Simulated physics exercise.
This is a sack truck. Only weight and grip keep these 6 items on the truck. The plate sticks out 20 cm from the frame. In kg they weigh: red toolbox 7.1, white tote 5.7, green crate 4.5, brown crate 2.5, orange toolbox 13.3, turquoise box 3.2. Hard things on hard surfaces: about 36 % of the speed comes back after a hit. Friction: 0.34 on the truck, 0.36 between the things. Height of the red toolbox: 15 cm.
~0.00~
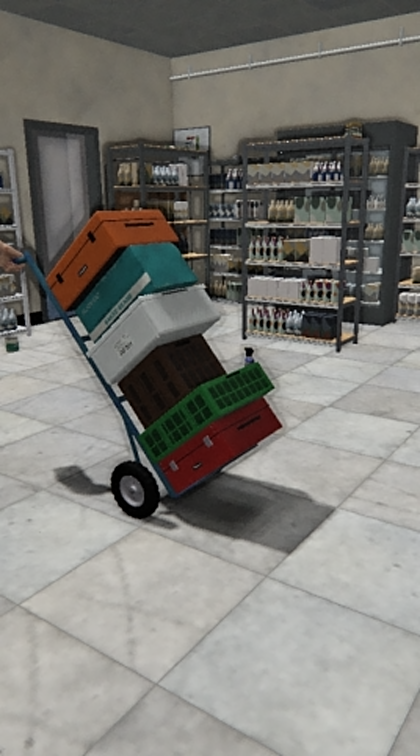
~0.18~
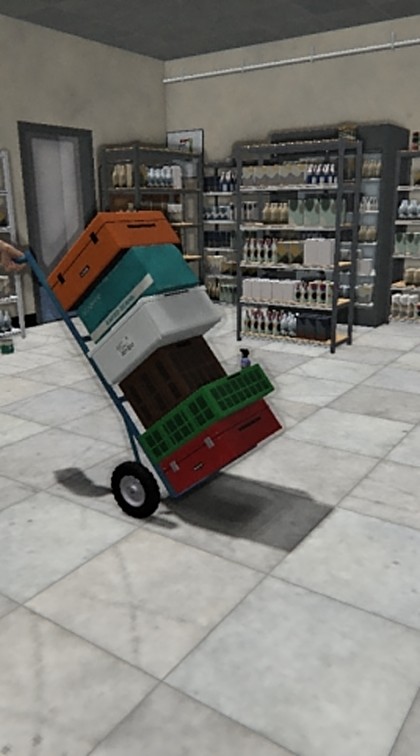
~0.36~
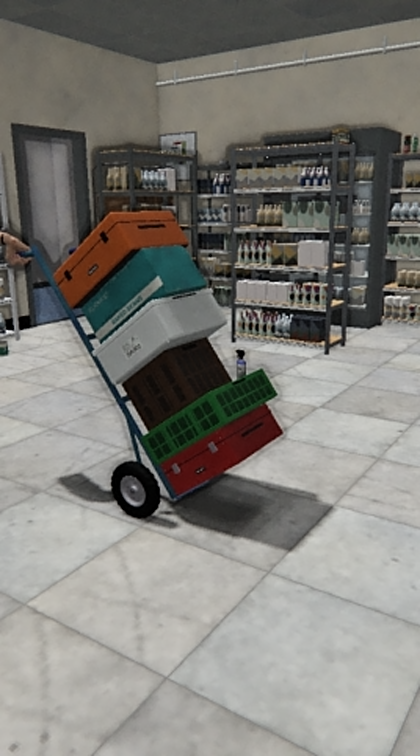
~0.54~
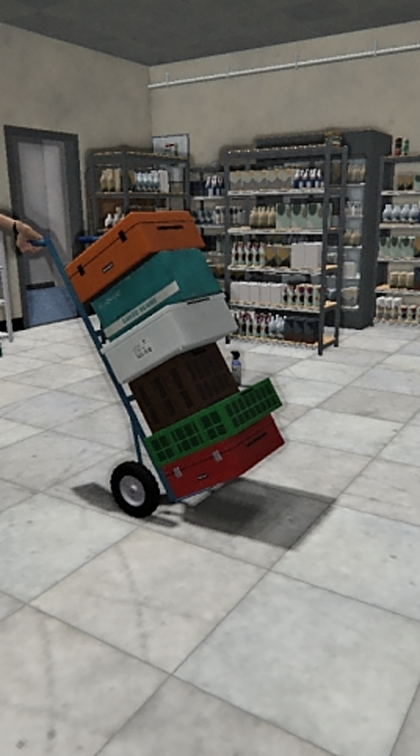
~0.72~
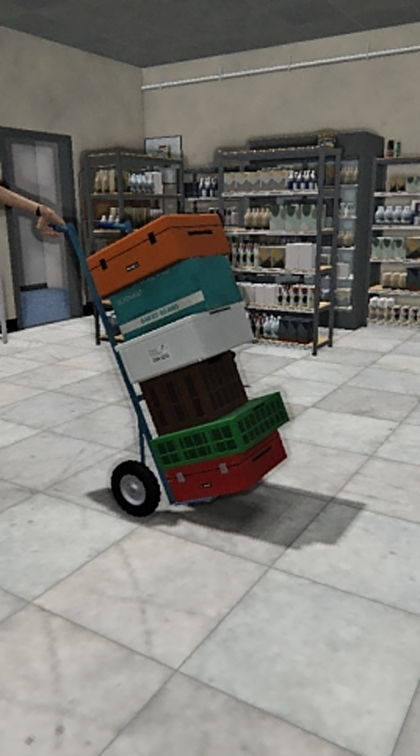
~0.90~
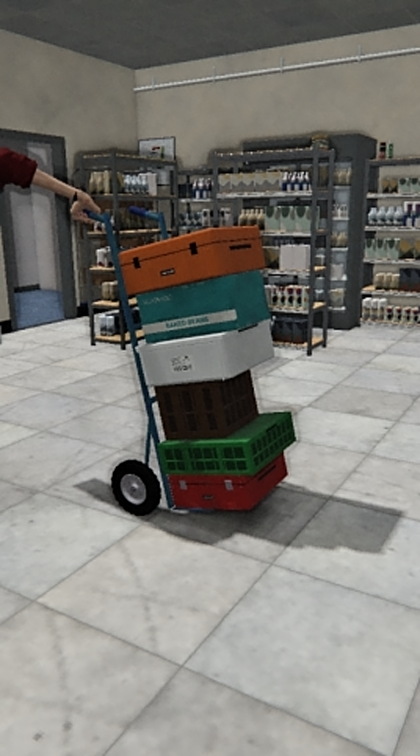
A hand at the left edge grips the handle of a blue sack truck in a storeroom with a pale tiled floor and bottle-filled shelves behind, seen from the side. Leaning back to the left, it carries a red toolbox, green crate, brown crate, white tote, turquoise box and orange toolbox, bottom to top. The truck swings steadily more upright, its stack turning with it, as the view drifts slightly.
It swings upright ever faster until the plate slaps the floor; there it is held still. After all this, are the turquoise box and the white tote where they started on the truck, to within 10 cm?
The turquoise box gets shifted; the white tote gets shifted.
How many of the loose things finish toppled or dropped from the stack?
That comes to 4.
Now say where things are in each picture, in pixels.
In the first frame, leaning back 40°; turquoise box (135, 296); white tote (156, 335).
In the second frame, leaning back 39°; brown crate (175, 383); orange toolbox (114, 261).
In the third frame, leaning back 36°; red toolbox (222, 449); green crate (210, 416).
In the fourth frame, leaning back 31°; brown crate (184, 387); orange toolbox (136, 257).
In the fifth frame, leaning back 23°; red toolbox (227, 463); green crate (221, 430).
In the sixth frame, leaning back 13°; turquoise box (203, 307); white tote (208, 352).
After 1.30 s, truck upright; turquoise box tipped 18° from how it sat near (283, 332); white tote tipped 18° from how it sat near (264, 373); orange toolbox tipped 18° from how it sat.
After 1.60 s, truck upright; white tote, orange toolbox and turquoise box now dropped from the stack; brown crate tipped 60° from how it sat; green crate tipped 4° from how it sat.
After 1.90 s, truck upright; brown crate upside down; green crate tipped 4° from how it sat; red toolbox tipped 4° from how it sat.
After 2.10 s, truck upright; brown crate now dropped from the stack; green crate tipped 4° from how it sat; red toolbox tipped 4° from how it sat.
At rest (3.2 s), dropped from the stack, white tote, brown crate, orange toolbox and turquoise box; the other 2 in place, give or take 10 cm.
